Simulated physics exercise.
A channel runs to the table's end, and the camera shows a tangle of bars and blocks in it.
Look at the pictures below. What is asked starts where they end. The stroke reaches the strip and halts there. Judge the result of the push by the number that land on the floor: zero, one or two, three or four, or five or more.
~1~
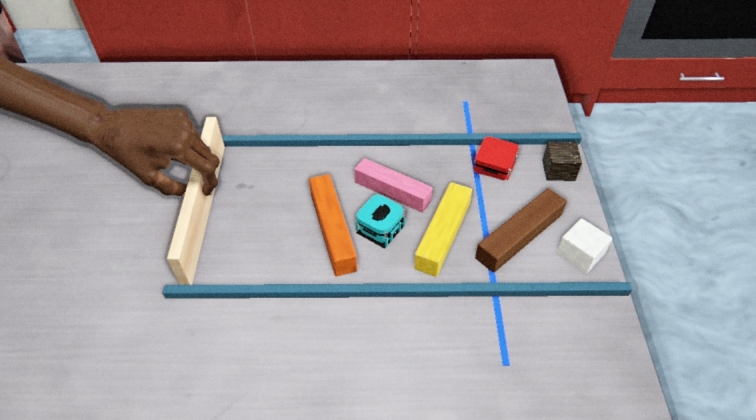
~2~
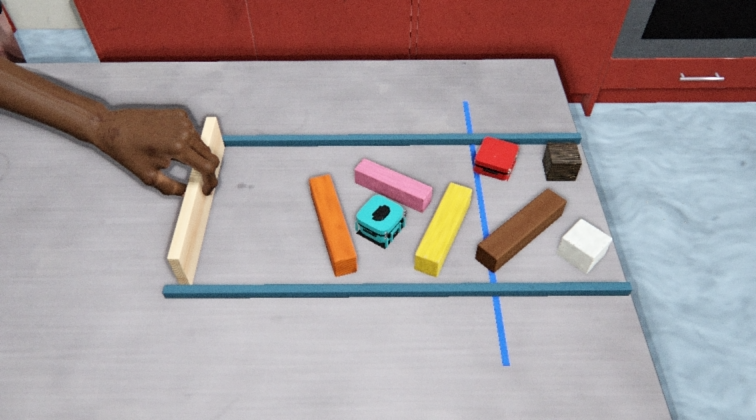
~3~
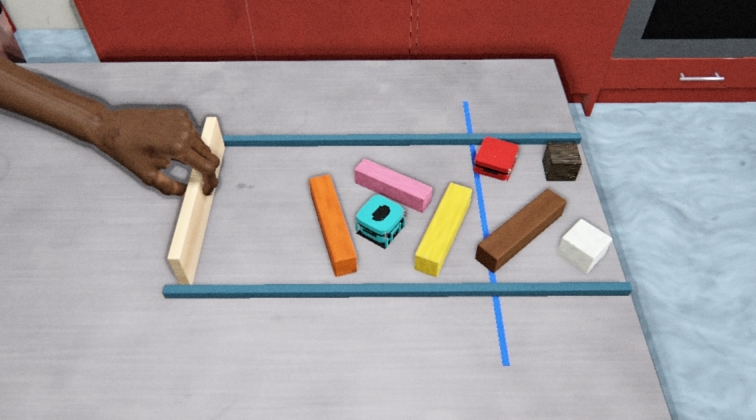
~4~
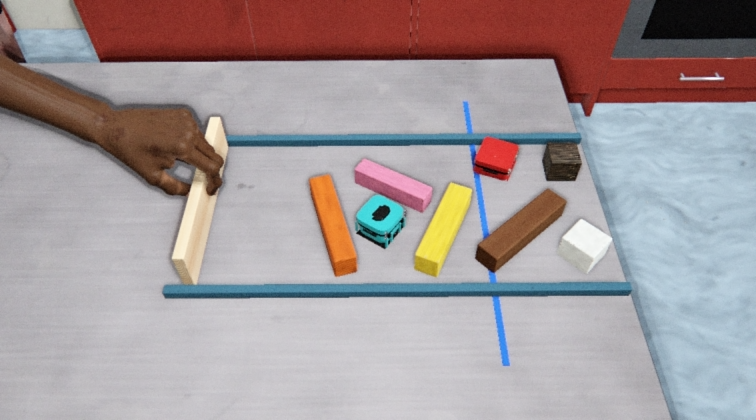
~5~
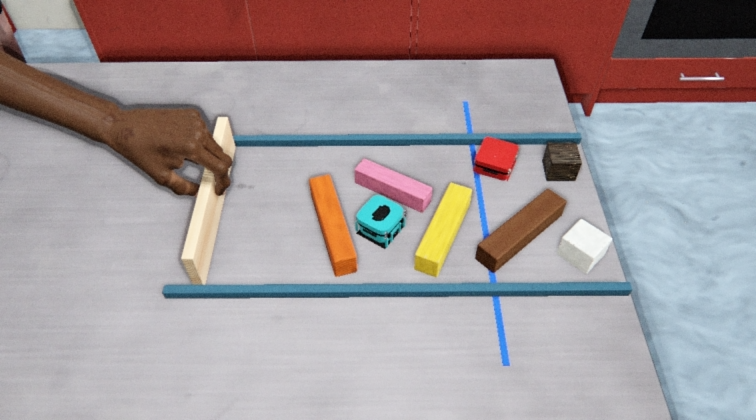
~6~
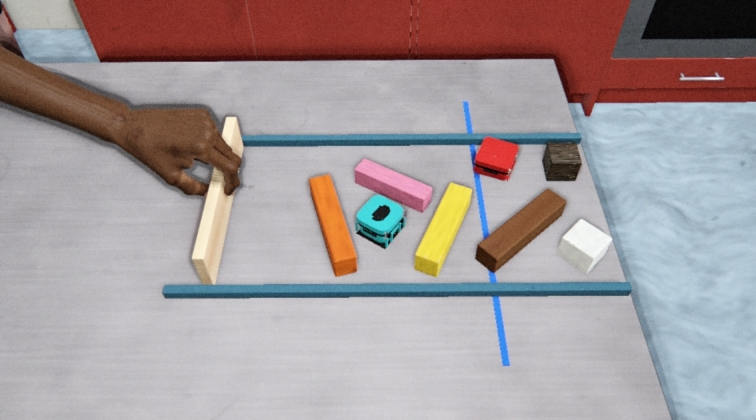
So the push knocks none of them off, going by the tape.
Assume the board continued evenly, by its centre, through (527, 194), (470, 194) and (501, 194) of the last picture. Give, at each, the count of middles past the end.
Counts by place: 2 / 0 / 1.
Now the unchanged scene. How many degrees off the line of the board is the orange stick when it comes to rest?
Roughly 0° out of line.
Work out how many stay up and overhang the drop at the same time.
That comes to 2 of them.
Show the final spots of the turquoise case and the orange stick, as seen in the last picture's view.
In the last picture they sit at about (534, 220) and about (498, 224).
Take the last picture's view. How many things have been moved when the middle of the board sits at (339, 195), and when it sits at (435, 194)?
At the first spot 2, then 5.
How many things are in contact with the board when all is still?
2 in contact.
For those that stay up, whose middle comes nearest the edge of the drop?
It's the white block that ends up nearest.
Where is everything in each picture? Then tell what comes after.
In the first picture, black block (561, 162); white block (584, 246); brown stick (522, 229); board (200, 196); tape (482, 209).
In the second picture, white block (584, 246); board (200, 196).
In the third picture, brown stick (522, 229); orange stick (332, 224).
In the fourth picture, black block (561, 162); pink bar (393, 185).
In the fifth picture, white block (584, 246); turquoise case (380, 222).
In the sixth picture, black block (561, 162); white block (584, 246); brown stick (522, 229); board (221, 196); tape (482, 209).
A little later, none off yet; black block at rest near (561, 162); white block at rest near (584, 246); brown stick at rest near (522, 229).
When it is over, the number that fall off is zero.
